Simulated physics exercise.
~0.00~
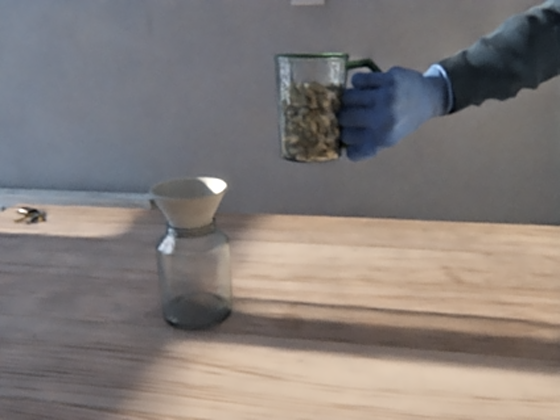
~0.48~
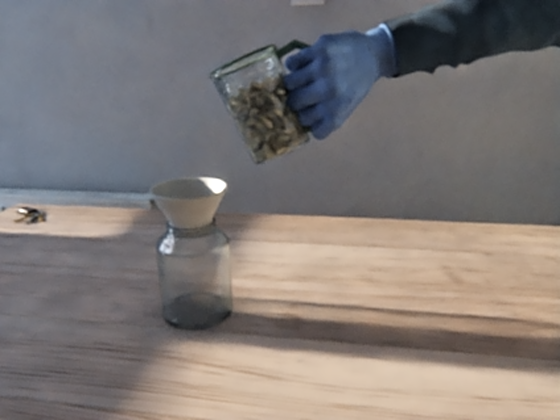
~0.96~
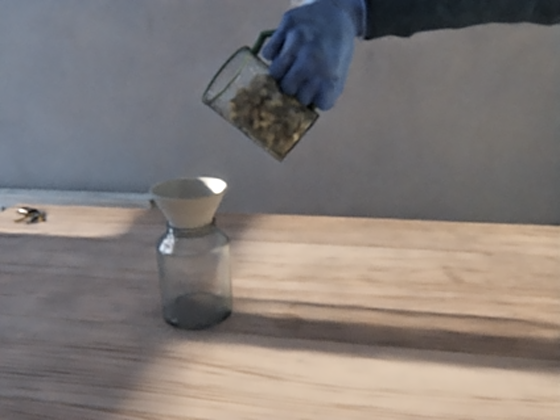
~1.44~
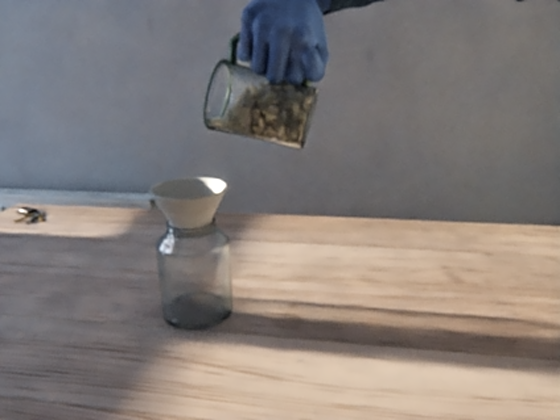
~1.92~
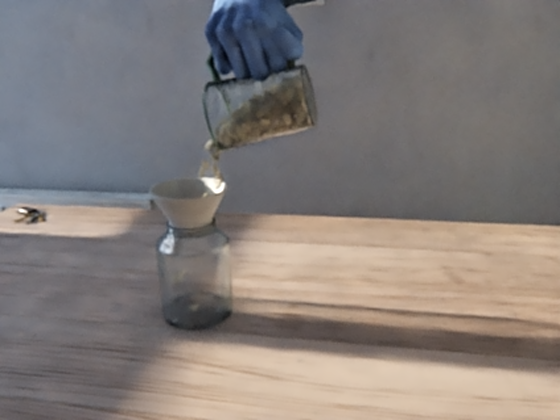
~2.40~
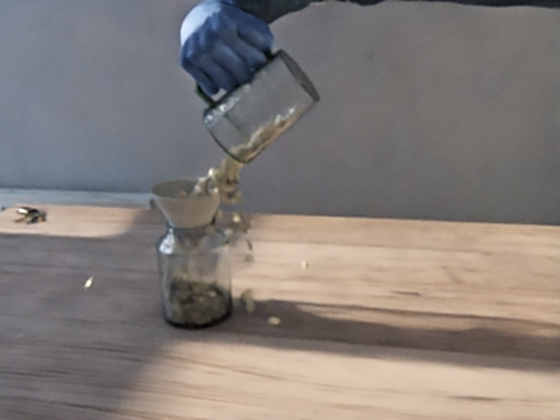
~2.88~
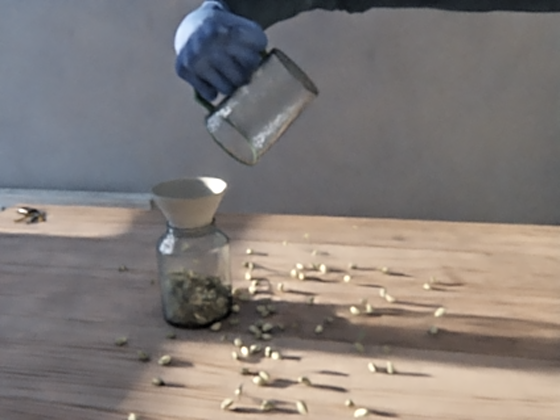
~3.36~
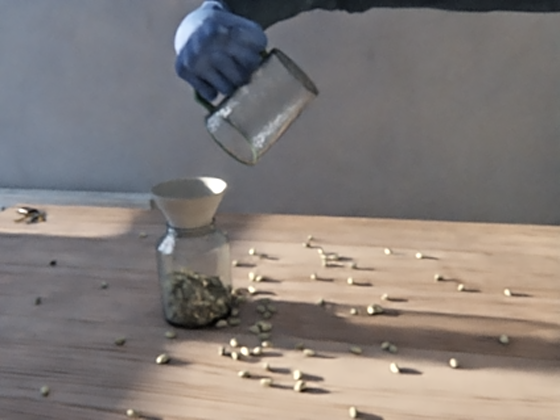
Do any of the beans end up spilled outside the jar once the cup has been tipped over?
Yes, a fair share of the beans ends up scattered on the table around the jar. The larger part lands inside the jar, and the cup looks empty.
The video shows a blue-gloved hand tipping a clear measuring cup of pale beans over a funnel in a glass jar on a wooden table. The cup empties, with most beans settling in the jar and a fair share scattered across the table.
